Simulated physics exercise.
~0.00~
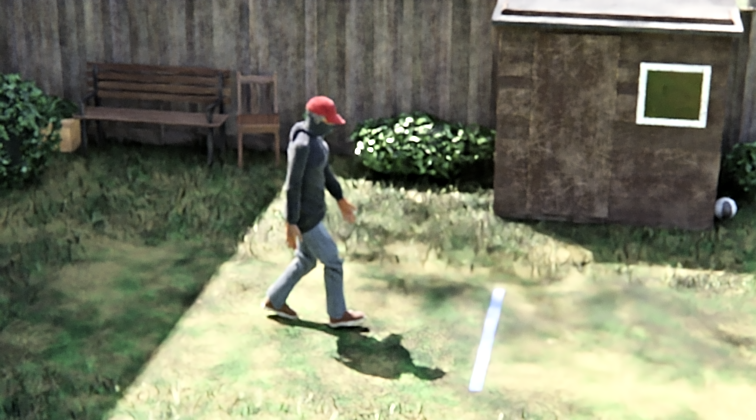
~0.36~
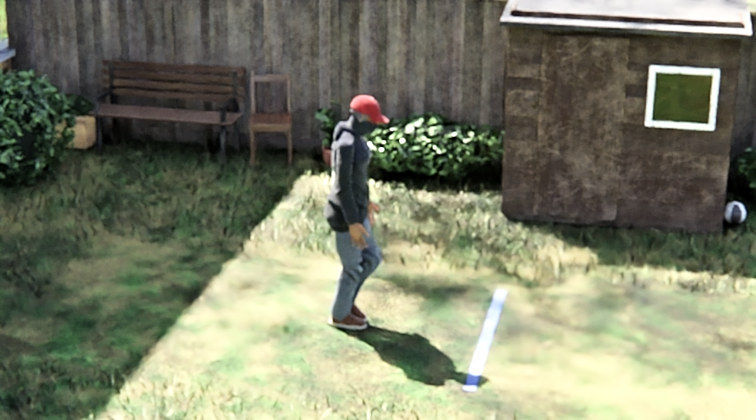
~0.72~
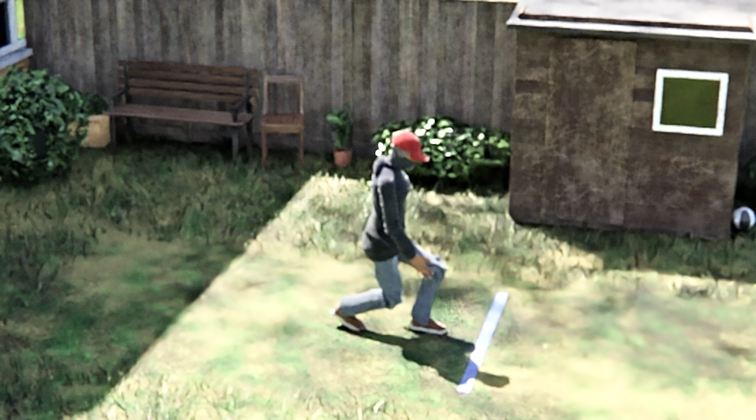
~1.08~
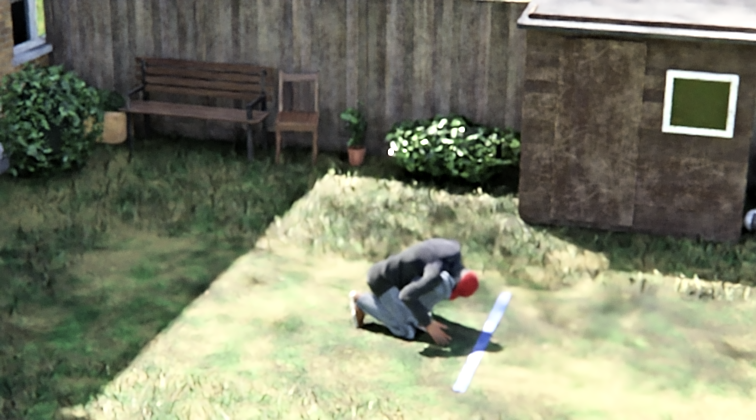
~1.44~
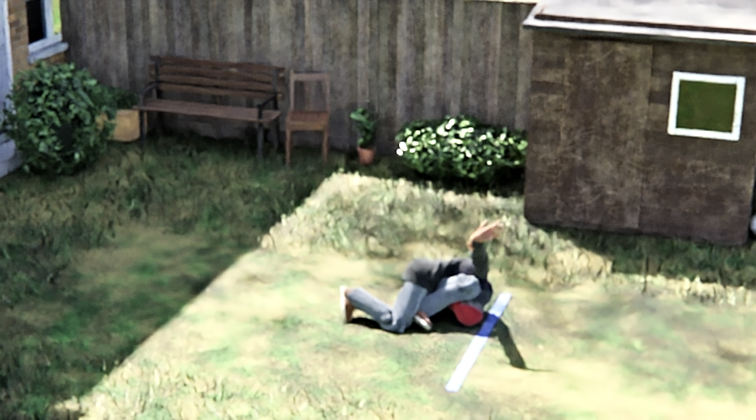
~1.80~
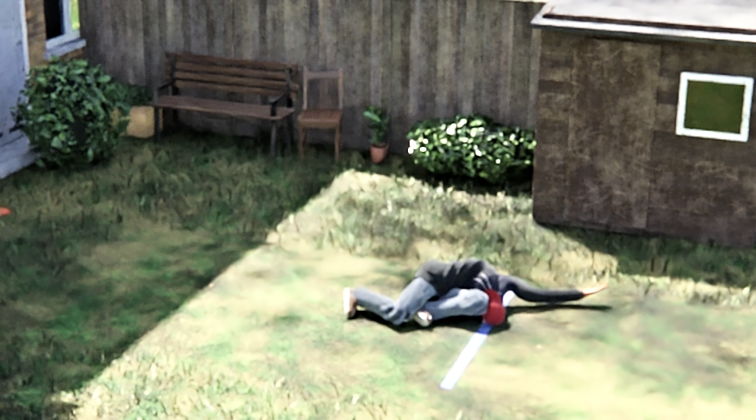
In a fenced yard, a person in a red cap walks right and collapses beside a strip.
